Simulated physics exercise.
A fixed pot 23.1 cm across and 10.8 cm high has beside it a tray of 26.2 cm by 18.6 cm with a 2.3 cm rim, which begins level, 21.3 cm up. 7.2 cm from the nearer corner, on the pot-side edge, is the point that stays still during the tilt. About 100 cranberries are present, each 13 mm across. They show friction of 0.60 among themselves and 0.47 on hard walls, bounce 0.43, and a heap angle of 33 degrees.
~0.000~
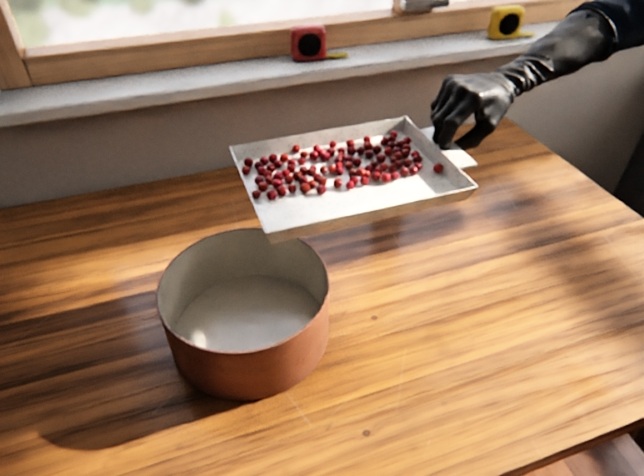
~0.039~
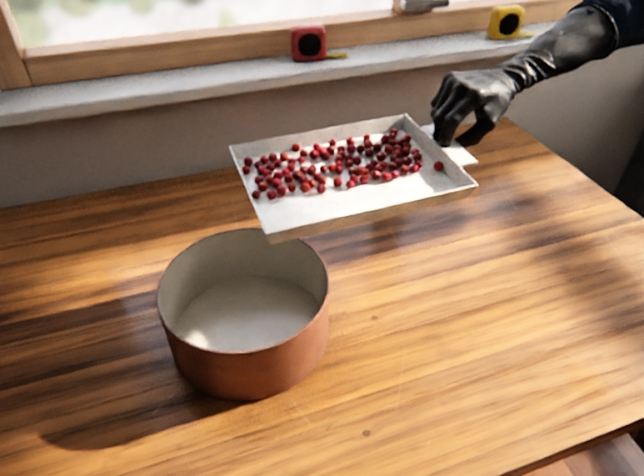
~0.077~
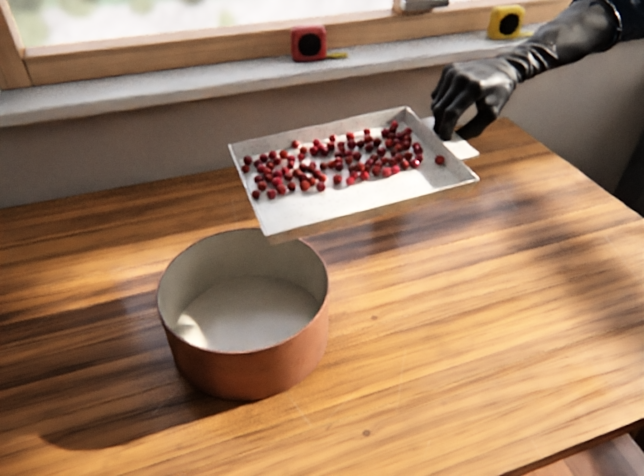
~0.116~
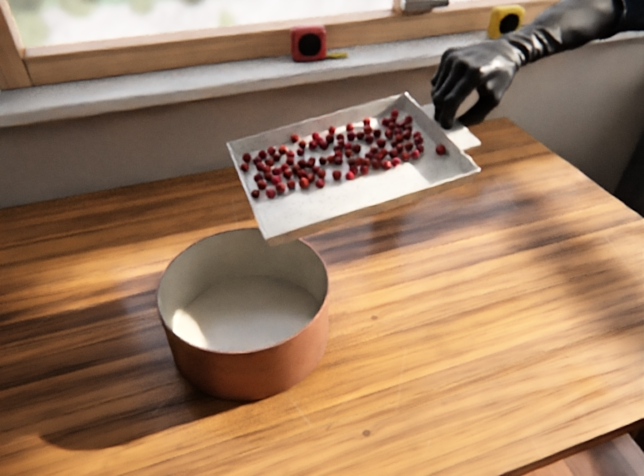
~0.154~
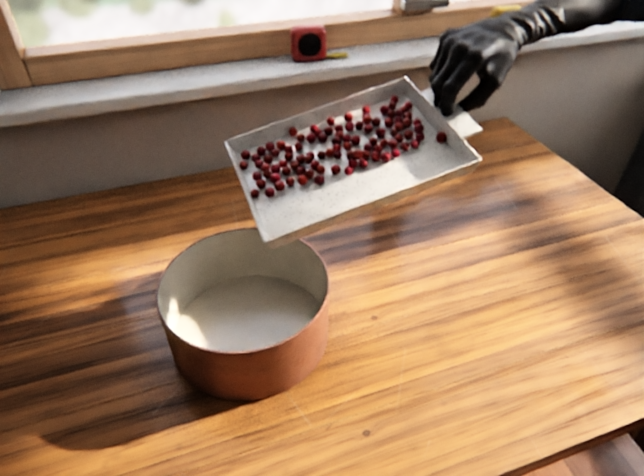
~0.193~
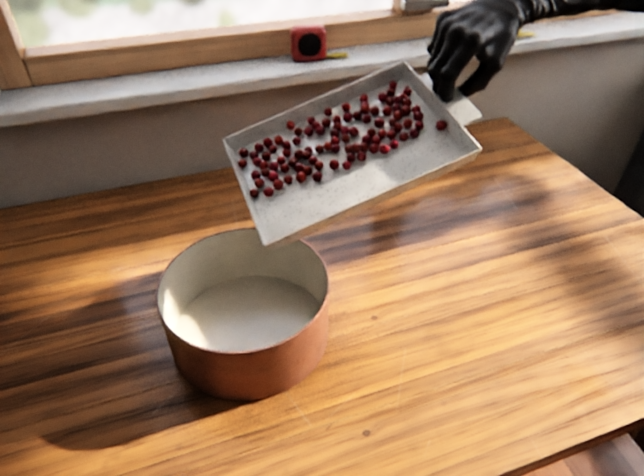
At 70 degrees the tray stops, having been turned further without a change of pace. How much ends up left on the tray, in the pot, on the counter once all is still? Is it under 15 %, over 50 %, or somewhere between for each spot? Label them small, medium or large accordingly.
Left on the tray - medium, pot - large, counter - small.
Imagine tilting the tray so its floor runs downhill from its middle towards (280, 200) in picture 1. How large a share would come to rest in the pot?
Roughly 45 percent of them.
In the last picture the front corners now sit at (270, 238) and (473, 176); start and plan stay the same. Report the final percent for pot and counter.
Pot: 15, counter: 5.
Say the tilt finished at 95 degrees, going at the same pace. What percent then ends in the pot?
Estimated share: About 95 %.
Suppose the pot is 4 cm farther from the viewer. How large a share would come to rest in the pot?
It would come to roughly 35 percent.
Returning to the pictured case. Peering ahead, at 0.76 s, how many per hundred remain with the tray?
Roughly 45 percent of the load, I'd say.
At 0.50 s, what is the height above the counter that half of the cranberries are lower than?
Around 26 cm up.
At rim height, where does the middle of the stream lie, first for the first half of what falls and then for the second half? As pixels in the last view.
I'd mark about (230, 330) for the first half and about (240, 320) for the second.
Then, at 0.38 s, tilt 46 degrees; the tray holds 100 %, the pot 0 %.
After 0.50 s, tilt 63 degrees; the tray holds 100 %, the pot 0 %.
Then, at 0.76 s, tilt 70 degrees; the tray holds 45 %, the pot 35 %.
By 1.8 s all is still; tray 35 %, pot 60 %, counter 5 %.
